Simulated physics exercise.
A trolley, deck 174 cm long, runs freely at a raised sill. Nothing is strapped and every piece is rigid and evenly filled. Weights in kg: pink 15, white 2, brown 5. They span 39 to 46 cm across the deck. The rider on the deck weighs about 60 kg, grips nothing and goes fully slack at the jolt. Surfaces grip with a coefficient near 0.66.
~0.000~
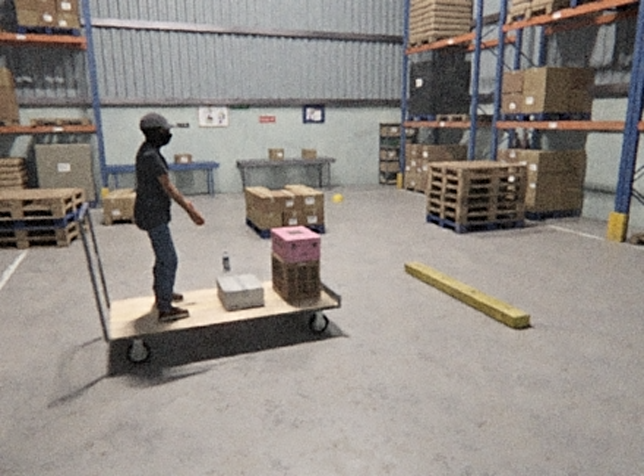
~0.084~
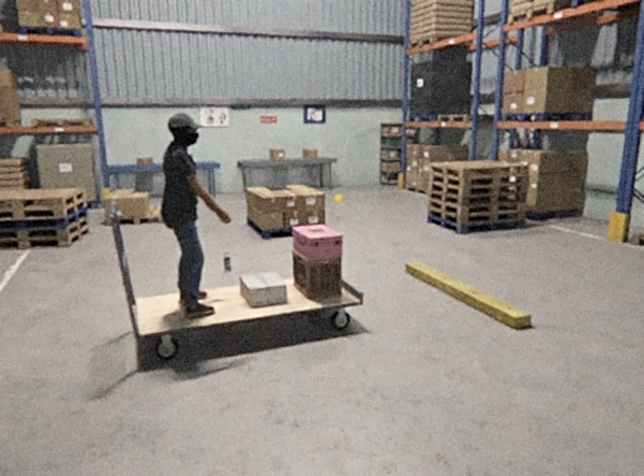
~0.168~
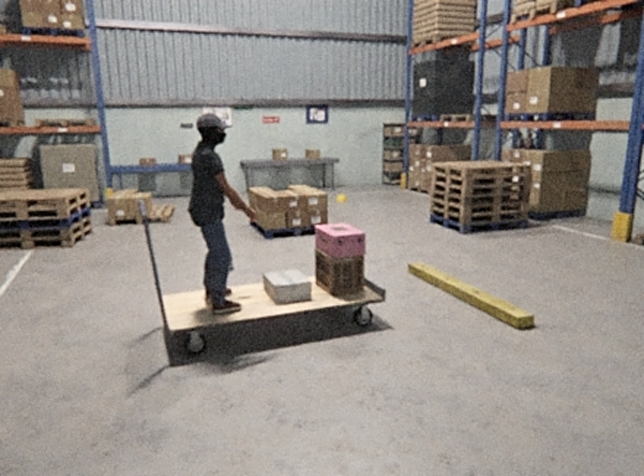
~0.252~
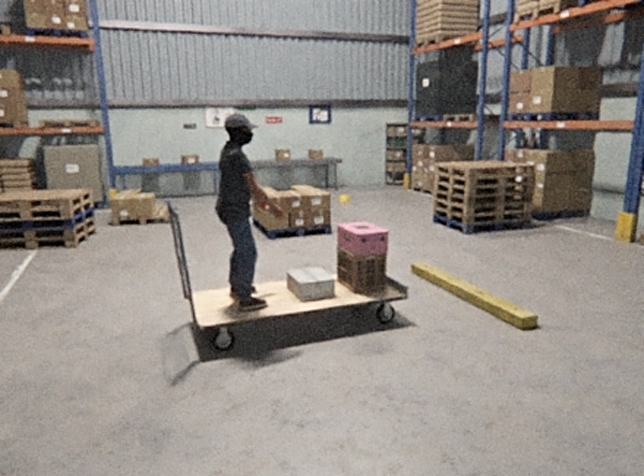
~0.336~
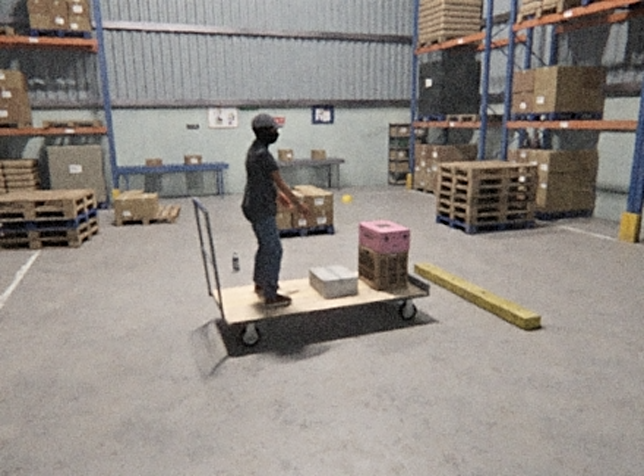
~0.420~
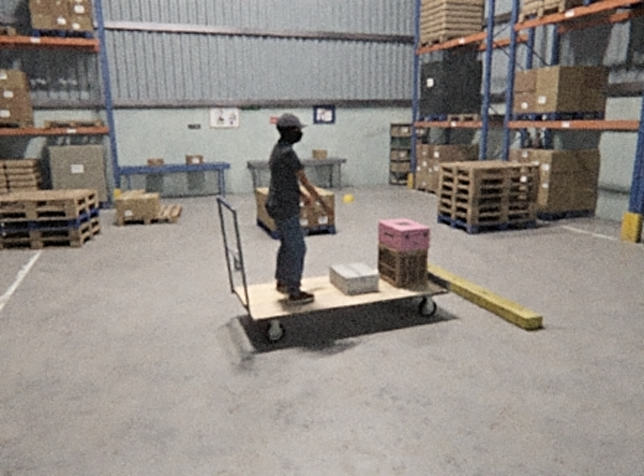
A flat wooden cart rolls steadily rightward across a grey warehouse floor, seen from slightly above and to its side, with the view nearly still. On its deck, a person in a dark cap, dark shirt and jeans stands at left near the upright handle, behind a pale box and a pink toolbox on a brown crate. The rider faces right, arms held forward, as the cart nears a yellow beam.
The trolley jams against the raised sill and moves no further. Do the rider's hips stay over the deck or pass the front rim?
The rider's hips stay over the deck.
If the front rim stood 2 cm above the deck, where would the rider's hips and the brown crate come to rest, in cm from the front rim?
In that case hips 10 behind, brown 30 past.
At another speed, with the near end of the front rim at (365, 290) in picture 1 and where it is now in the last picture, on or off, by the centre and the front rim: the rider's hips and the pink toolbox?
Then hips on, pink off.
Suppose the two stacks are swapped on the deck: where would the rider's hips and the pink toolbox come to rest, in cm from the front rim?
Then hips 100 behind, pink 70 past.
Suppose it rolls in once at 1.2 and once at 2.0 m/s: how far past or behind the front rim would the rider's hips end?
First 110 cm behind, then 50 cm behind.
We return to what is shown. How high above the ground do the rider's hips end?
About 55 cm.
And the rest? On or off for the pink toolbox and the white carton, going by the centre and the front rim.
In the end: Pink off, white on.
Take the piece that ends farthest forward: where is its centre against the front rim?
About 80 cm past the rim.
The wheels strike at 0.64 s.
After 1.19 s the rider's hips are 63 cm behind the rim, near (415, 251) in the last picture's view.
After 1.64 s the rider's hips are 66 cm behind the rim, near (412, 251) in the last picture's view.
At rest, 2.8 s, past the rim, pink toolbox; behind it, white carton, brown crate and the rider's hips.
